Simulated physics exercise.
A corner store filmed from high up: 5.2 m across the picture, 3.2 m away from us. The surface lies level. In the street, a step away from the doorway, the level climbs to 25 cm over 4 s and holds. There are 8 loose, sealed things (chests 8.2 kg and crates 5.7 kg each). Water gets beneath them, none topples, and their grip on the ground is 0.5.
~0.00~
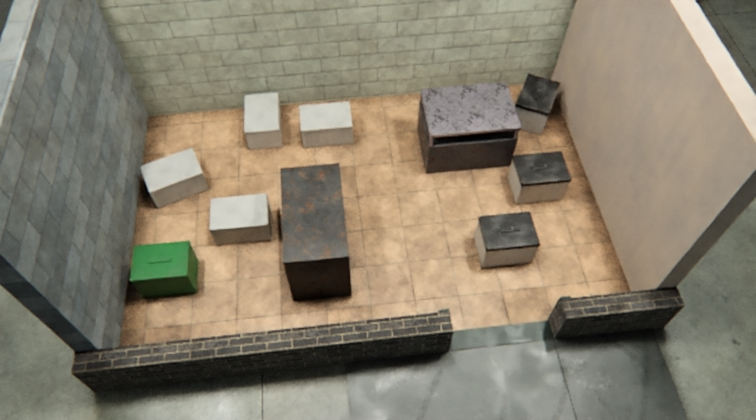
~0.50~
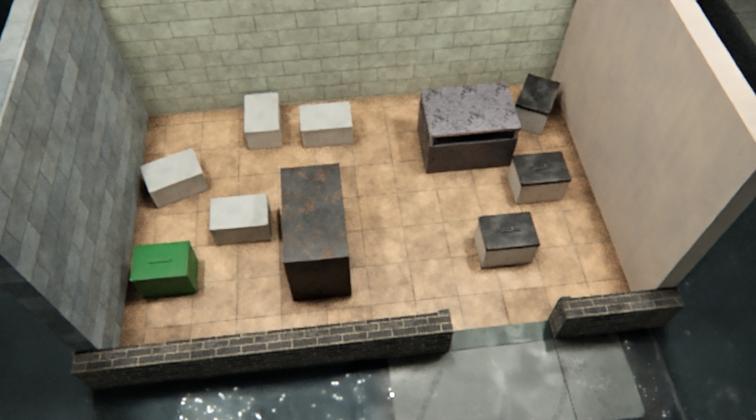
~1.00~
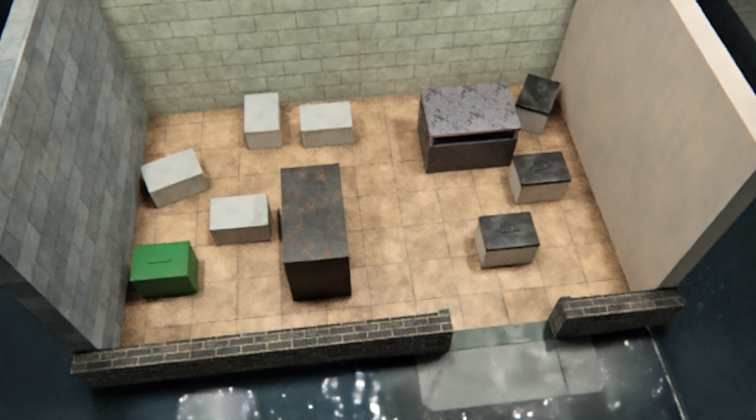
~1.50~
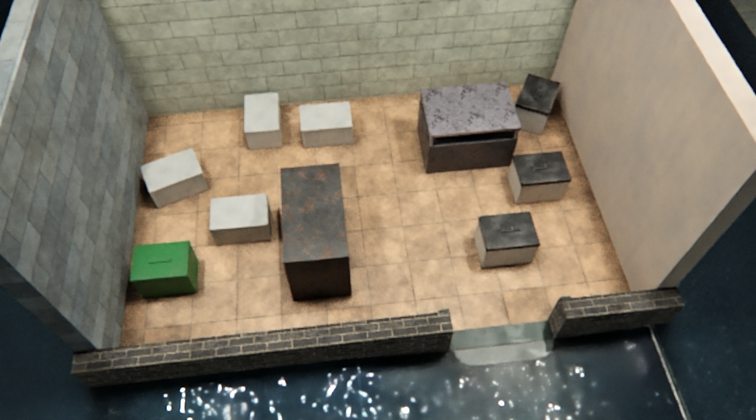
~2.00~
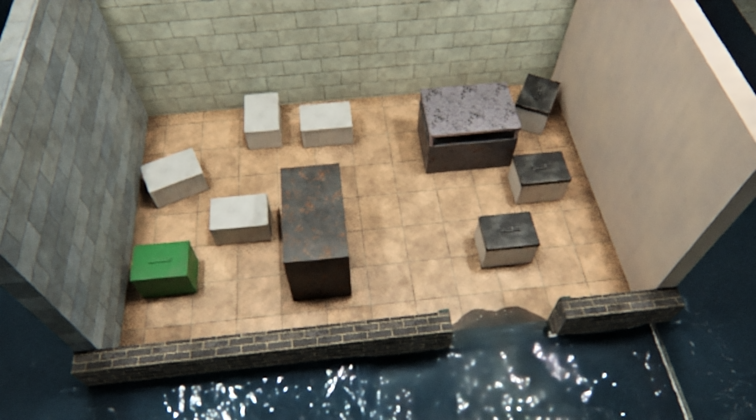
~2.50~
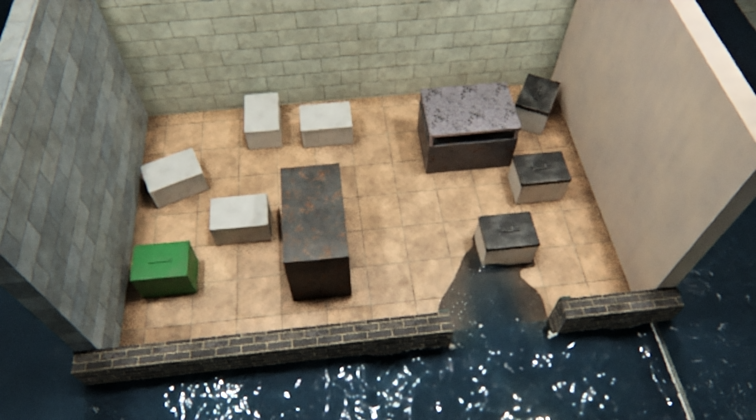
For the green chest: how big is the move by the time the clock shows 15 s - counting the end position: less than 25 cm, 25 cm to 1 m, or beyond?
The green chest gets carried off.
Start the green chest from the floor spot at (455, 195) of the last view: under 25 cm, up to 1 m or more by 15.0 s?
It gets carried off.
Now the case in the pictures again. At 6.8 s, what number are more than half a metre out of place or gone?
4 of them.
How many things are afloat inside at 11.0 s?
At that moment 8.
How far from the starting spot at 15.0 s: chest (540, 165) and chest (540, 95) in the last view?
In that order: 100 cm, 40 cm.
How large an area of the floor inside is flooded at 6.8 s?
Some 12.0 m2.
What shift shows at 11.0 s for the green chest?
Roughly 80 cm by then.
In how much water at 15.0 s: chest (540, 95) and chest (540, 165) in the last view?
Roughly 16 and 14 cm.
After 3.5 s the green chest is near (160, 260), 0.0 m from its start, aground; 0 afloat.
After 6.8 s the green chest is near (160, 260), 0.0 m from its start, aground; 4 afloat.
After 11.0 s the green chest is near (211, 316), 0.9 m from its start, afloat; 8 afloat.
After 15.0 s the green chest is near (440, 189), 2.9 m from its start, afloat; 8 afloat.
